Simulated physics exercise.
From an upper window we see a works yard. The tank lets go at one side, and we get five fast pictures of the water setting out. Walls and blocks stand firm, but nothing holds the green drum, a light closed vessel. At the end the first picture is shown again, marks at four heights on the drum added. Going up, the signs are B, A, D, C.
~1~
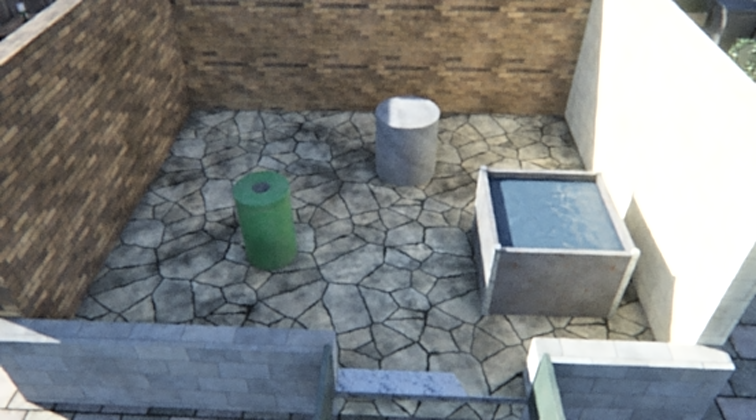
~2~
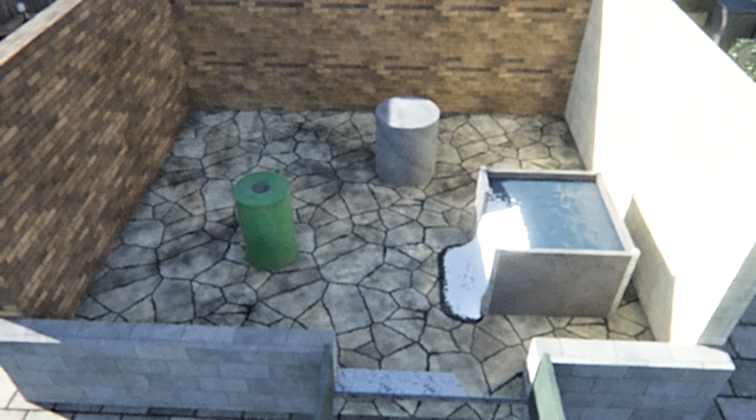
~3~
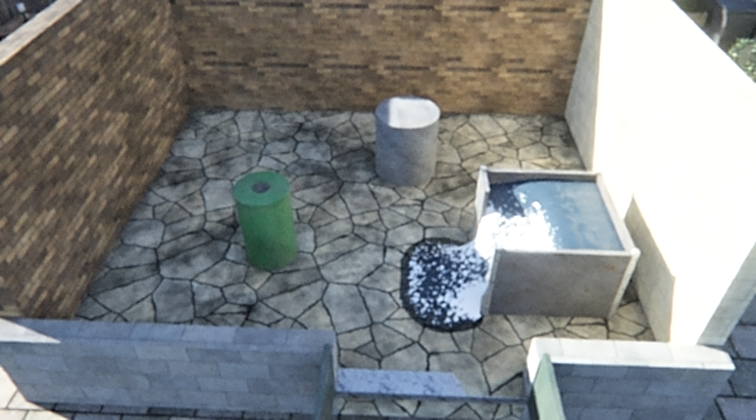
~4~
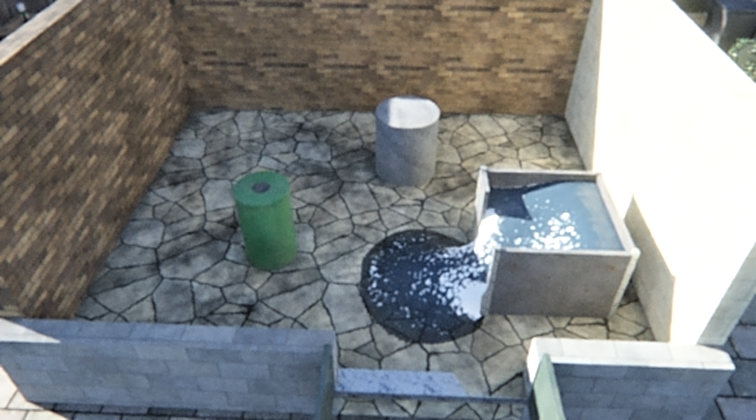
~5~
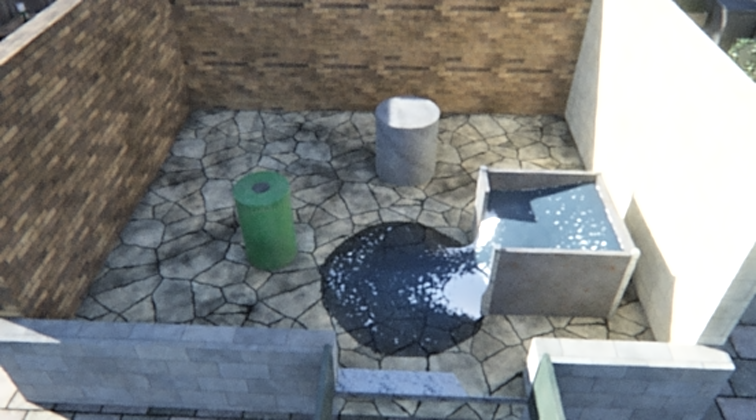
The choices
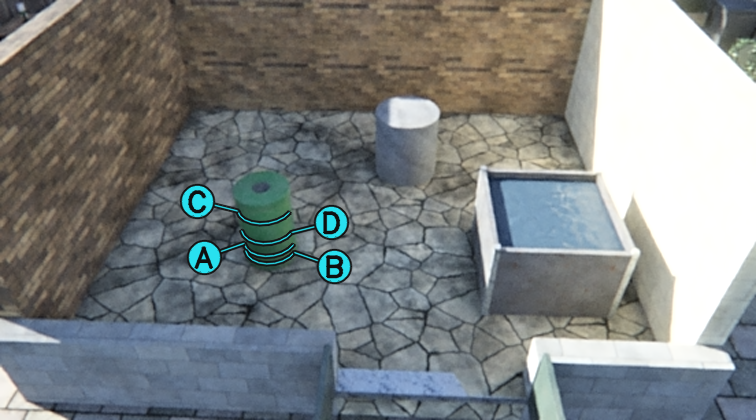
In a works yard, water pours from a tank and spreads left across the paving.
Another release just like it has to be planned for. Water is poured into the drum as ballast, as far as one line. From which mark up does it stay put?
Take D.
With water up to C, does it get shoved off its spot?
No.
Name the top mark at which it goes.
It is A.
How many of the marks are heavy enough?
Two of the four.
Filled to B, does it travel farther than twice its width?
Yes.
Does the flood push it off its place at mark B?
Yes.
On the marked copy, A at (265, 256); B at (266, 263); C at (259, 223); D at (263, 243); from the bottom up B, A, D, C.
With A, it is pushed about its own width away.
With B, it is pushed about 4 times its own width away.
With C, it does not move.
With D, it does not move.
